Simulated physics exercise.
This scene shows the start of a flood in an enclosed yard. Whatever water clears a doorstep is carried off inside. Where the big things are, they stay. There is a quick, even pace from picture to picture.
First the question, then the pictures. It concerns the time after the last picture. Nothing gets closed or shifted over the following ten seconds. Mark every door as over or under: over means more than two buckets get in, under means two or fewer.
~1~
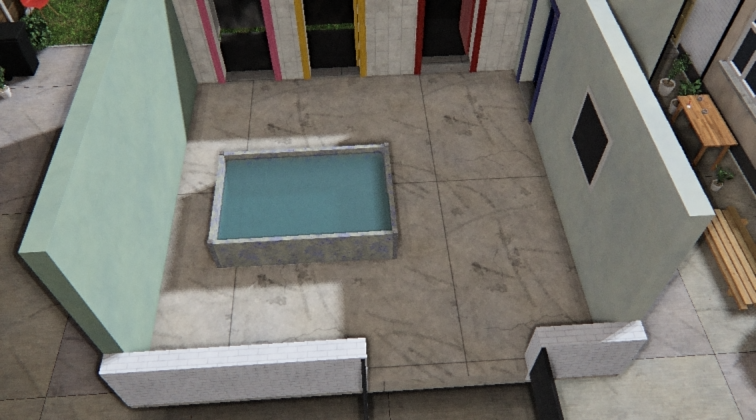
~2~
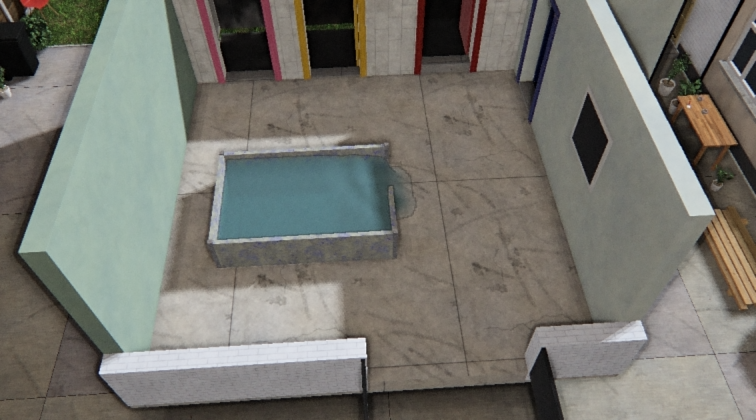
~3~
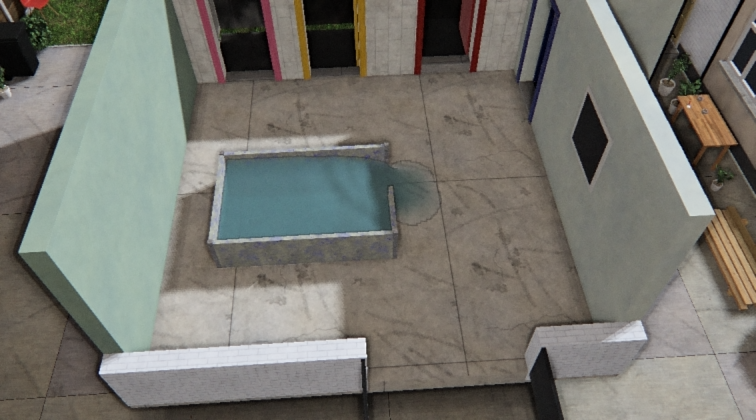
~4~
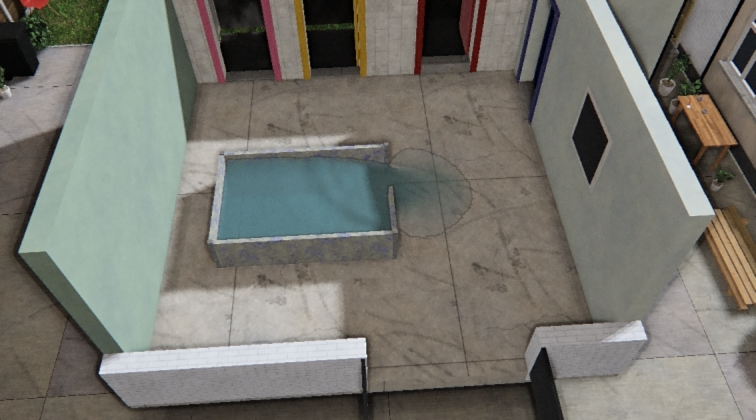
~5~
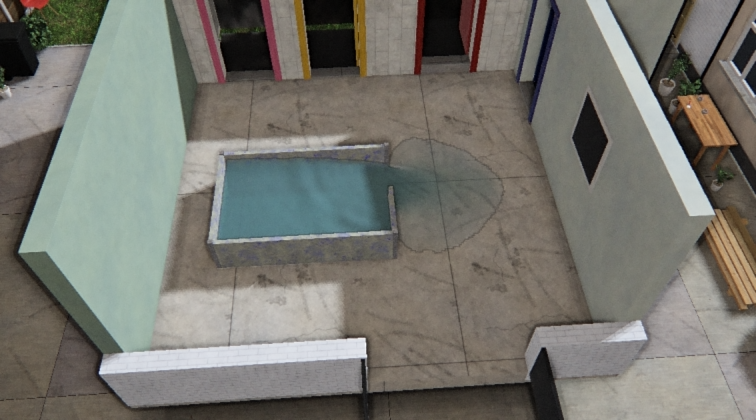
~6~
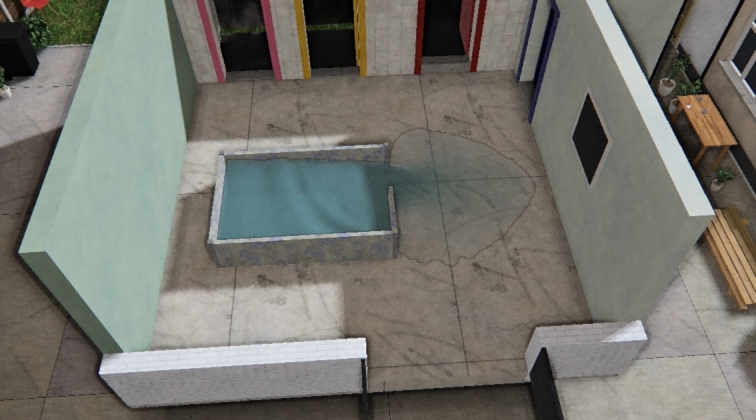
Pink door - under; red door - under; blue door - over; yellow door - under.
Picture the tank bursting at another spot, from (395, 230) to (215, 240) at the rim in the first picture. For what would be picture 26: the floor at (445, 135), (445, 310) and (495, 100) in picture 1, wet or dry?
Taking the points in order: Unwetted, swamped and unwetted.
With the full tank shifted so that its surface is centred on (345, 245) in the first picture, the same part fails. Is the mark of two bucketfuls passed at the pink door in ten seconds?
Briefly, pink remains below.
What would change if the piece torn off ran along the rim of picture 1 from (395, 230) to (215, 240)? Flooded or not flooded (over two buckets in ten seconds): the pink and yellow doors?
Pink door: Crosses the line; yellow door: Falls short.
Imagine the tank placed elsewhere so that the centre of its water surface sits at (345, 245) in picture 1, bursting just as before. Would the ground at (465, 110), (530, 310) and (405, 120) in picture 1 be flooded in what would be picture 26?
Well, in the order you listed them, they'd be reached by the flood, reached by the flood and unreached.
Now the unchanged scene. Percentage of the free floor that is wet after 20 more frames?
Share estimate: About 35 per cent.
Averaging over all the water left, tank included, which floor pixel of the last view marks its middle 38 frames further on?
The water centres close to (393, 193).
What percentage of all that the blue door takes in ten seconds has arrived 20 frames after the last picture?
My guess is about 30 %.
A moment on, water covers 20 % of the floor; the pink door not reached, the red door not reached, the blue door not reached, the yellow door not reached.
Next, water covers 30 % of the floor; the pink door not reached, the red door wet at the sill, nothing in, the blue door under two buckets in, the yellow door not reached.
Then, water covers 35 % of the floor; the pink door not reached, the red door wet at the sill, nothing in, the blue door over two buckets in, the yellow door not reached.
Later, water covers 85 % of the floor; the pink door wet at the sill, nothing in, the red door wet at the sill, nothing in, the blue door over two buckets in, the yellow door wet at the sill, nothing in.
In the end, water covers 95 % of the floor; the pink door under two buckets in, the red door wet at the sill, nothing in, the blue door far over two buckets in, the yellow door wet at the sill, nothing in.
